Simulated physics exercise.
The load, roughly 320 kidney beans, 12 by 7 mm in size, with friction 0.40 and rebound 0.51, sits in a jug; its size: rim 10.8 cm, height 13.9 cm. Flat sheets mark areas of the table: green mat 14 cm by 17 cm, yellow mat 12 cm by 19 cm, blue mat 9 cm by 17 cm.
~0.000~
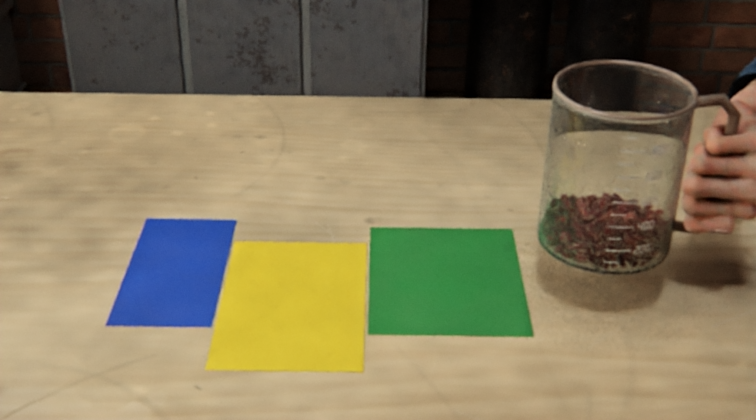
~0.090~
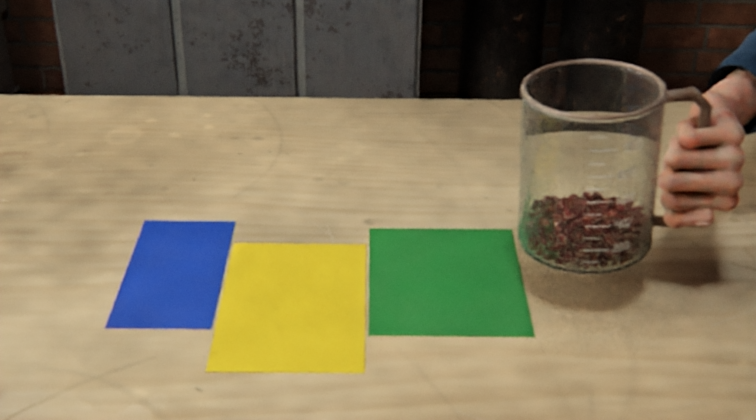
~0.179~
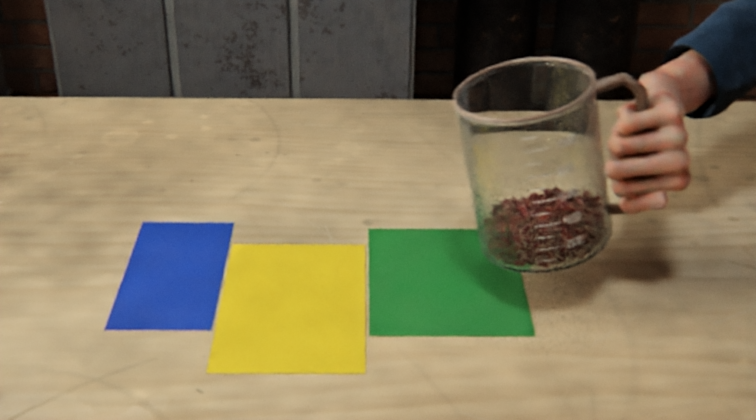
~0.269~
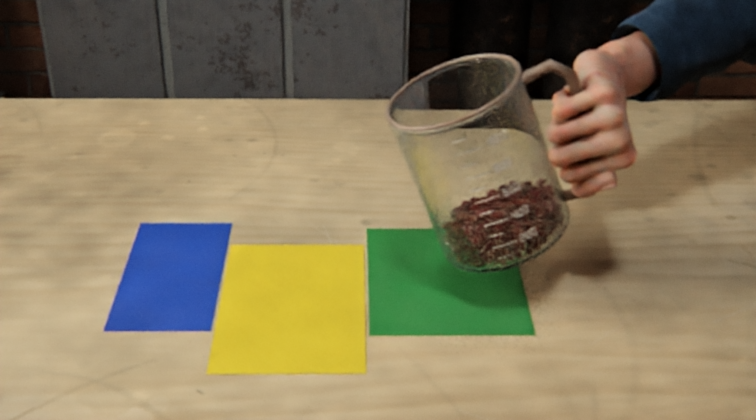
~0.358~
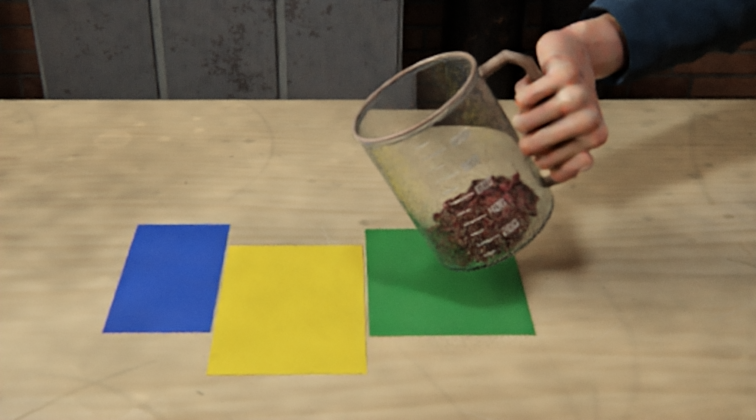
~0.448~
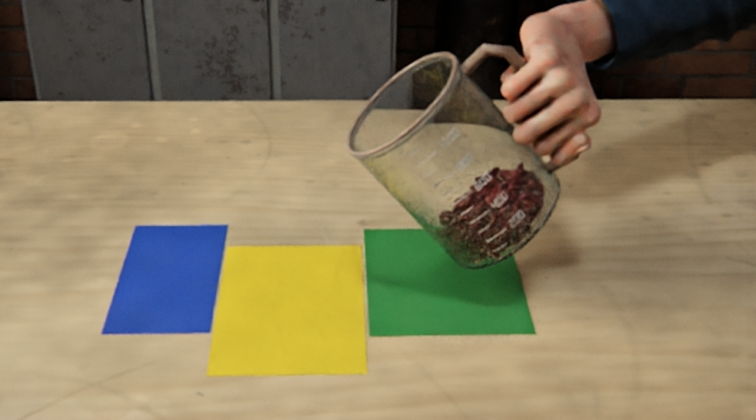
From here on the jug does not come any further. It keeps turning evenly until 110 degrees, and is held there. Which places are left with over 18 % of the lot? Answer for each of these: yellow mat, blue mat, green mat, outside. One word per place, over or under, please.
Yellow mat over, blue mat under, green mat over, outside under.
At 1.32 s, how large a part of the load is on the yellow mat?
5 per cent.
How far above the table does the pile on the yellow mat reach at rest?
Some 2.5 cm.
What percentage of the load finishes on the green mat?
Roughly 45 per cent.
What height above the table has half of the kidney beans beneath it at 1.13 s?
10 cm or so.
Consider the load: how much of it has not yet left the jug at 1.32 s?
Near 90 in a hundred.
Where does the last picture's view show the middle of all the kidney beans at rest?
(369, 281), roughly.
After 0.71 s, tilt 68 degrees; jug 100 %; middle of all pieces on or above the table near (508, 196).
After 0.93 s, tilt 91 degrees; jug 100 %; middle of all pieces on or above the table near (508, 189).
After 1.13 s, tilt 109 degrees; jug 100 %; middle of all pieces on or above the table near (493, 190).
After 1.32 s, tilt 110 degrees; green mat 5 %, yellow mat 5 %, jug 90 %; middle of all pieces on or above the table near (457, 209).
In the end, at 3.2 s, green mat 45 %, yellow mat 45 %, outside 5 %, jug 10 %, blue mat 0 %.
